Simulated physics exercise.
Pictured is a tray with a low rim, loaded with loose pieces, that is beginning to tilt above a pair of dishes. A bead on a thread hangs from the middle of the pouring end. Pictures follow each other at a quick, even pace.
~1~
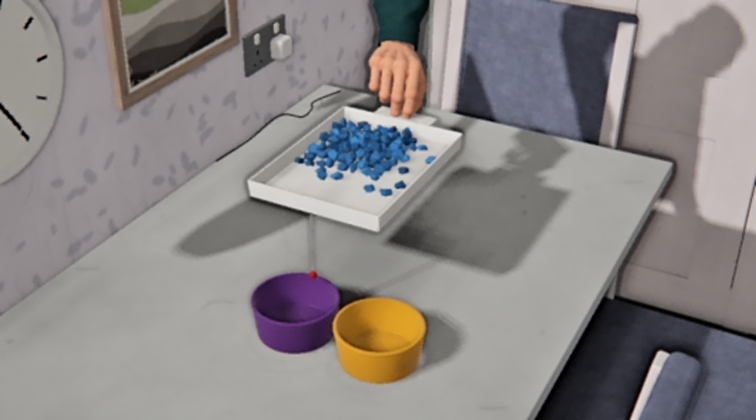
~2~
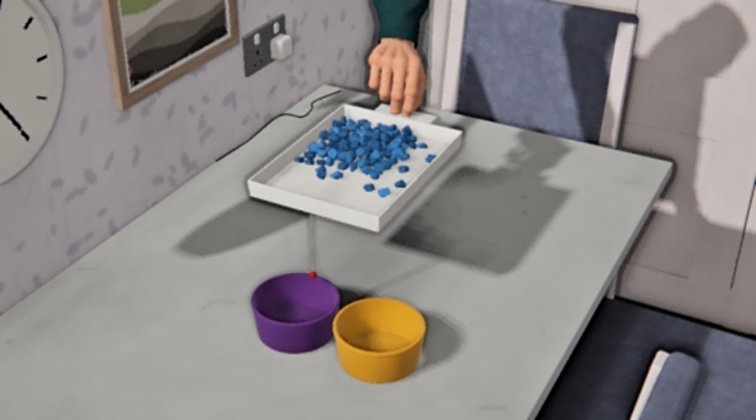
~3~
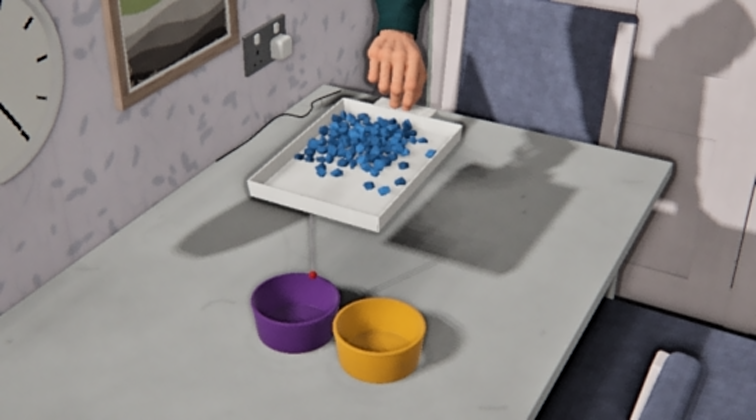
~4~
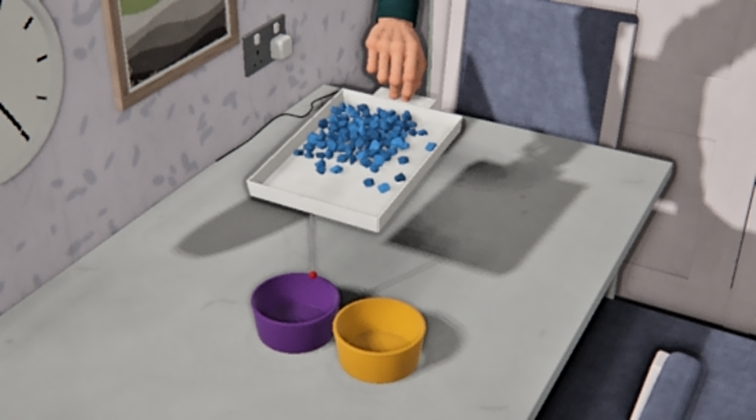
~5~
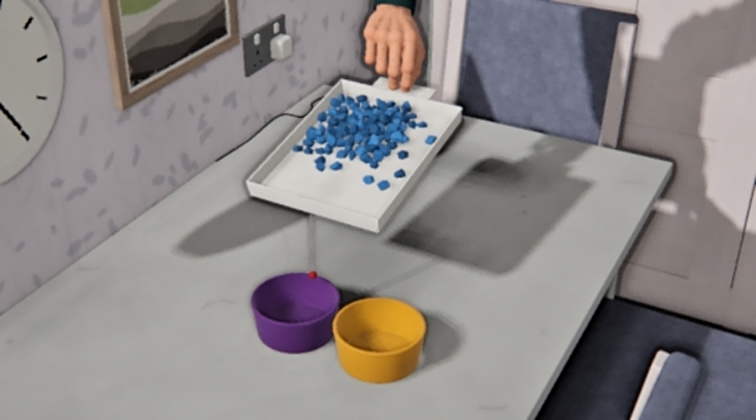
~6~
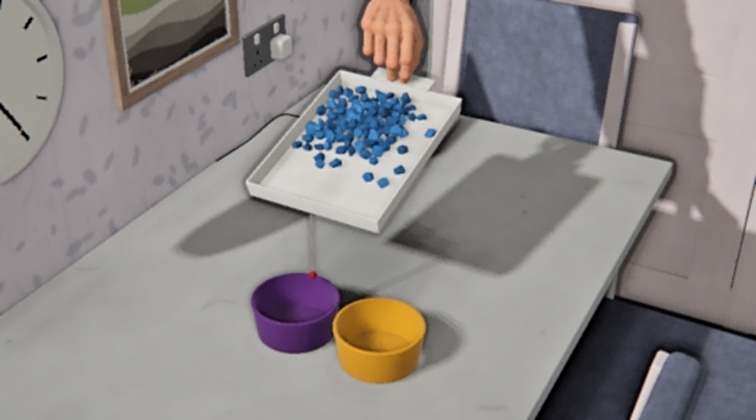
On a pale grey table, a hand held a white tray of blue stones near a purple dish and a yellow one, then slowly raised the far end, tilting the tray slightly toward them.
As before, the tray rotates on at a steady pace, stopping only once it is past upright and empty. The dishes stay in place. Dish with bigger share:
The left dish.
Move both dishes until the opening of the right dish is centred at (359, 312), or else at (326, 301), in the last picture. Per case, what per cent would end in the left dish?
30, then 10 %.
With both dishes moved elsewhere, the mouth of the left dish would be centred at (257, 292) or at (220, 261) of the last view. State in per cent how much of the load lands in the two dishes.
It would be roughly 90 per cent in the first placement and roughly 20 per cent in the second.
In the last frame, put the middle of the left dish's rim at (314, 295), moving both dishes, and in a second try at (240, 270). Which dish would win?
First try: The leftmost dish; second try: The rightmost dish.
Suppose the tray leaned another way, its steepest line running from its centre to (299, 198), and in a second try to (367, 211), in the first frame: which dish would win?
Results - the dish on the left side first, the dish on the right side second.
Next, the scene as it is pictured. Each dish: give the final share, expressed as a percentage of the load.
The left dish ends up with around 50 percent of the load, the right dish with around 20 percent.
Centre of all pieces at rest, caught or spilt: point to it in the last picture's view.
I'd say the middle ends up at about (301, 334).
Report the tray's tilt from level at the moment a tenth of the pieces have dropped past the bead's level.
Roughly 65 degrees of turn.
Just after the last frame, tray tipped steeply; the larger part on the tray; roughly a quarter in the air.
A moment on, tray tipped right over; roughly half on the tray; about a tenth in the right dish; roughly a quarter in the left dish; about a tenth outside both; about a tenth in the air.
Further on, tray tipped past a quarter turn; roughly a quarter in the right dish; roughly half in the left dish; roughly a quarter outside both.
When it is over, tray tipped past a quarter turn; roughly a quarter in the right dish; roughly half in the left dish; roughly a quarter outside both.
